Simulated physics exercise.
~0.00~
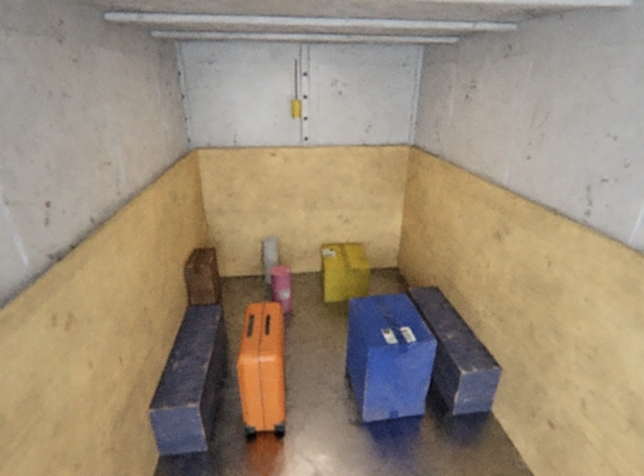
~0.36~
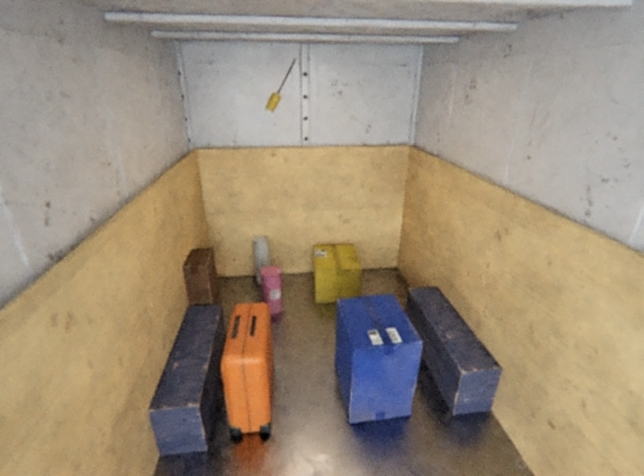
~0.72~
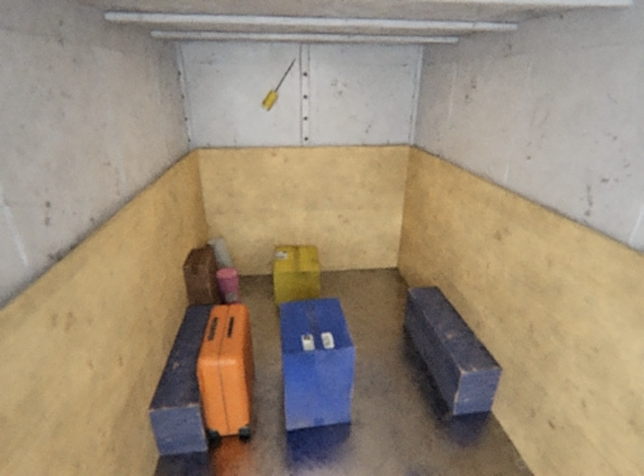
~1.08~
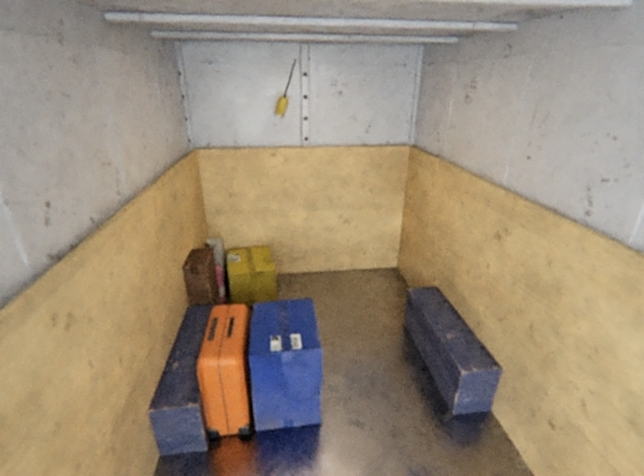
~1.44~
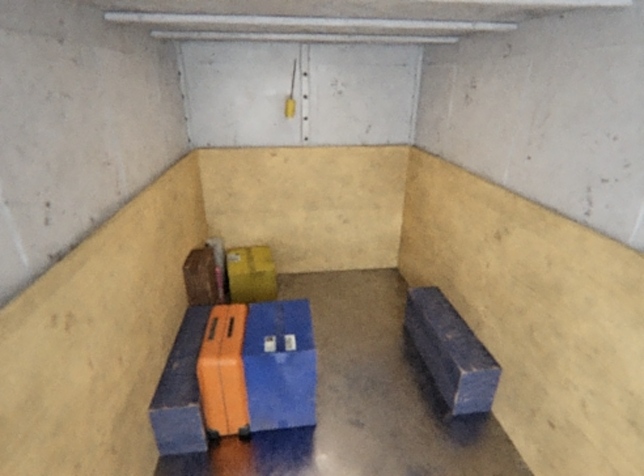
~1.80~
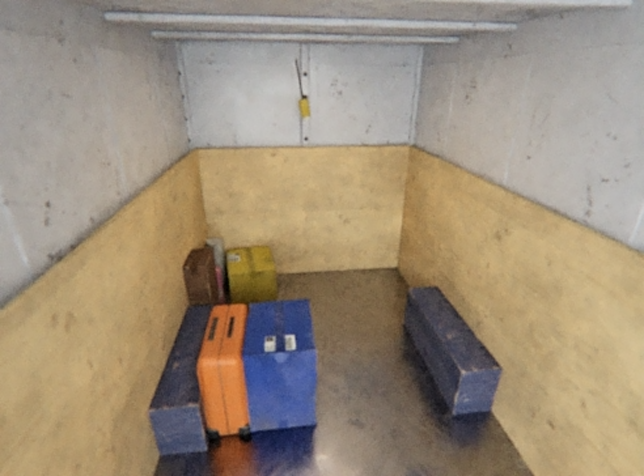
A big blue box slid left across the van floor until it pressed against an orange suitcase, while a yellow box and two small canisters bunched up beside a brown box; everything ended still and upright along the left side.
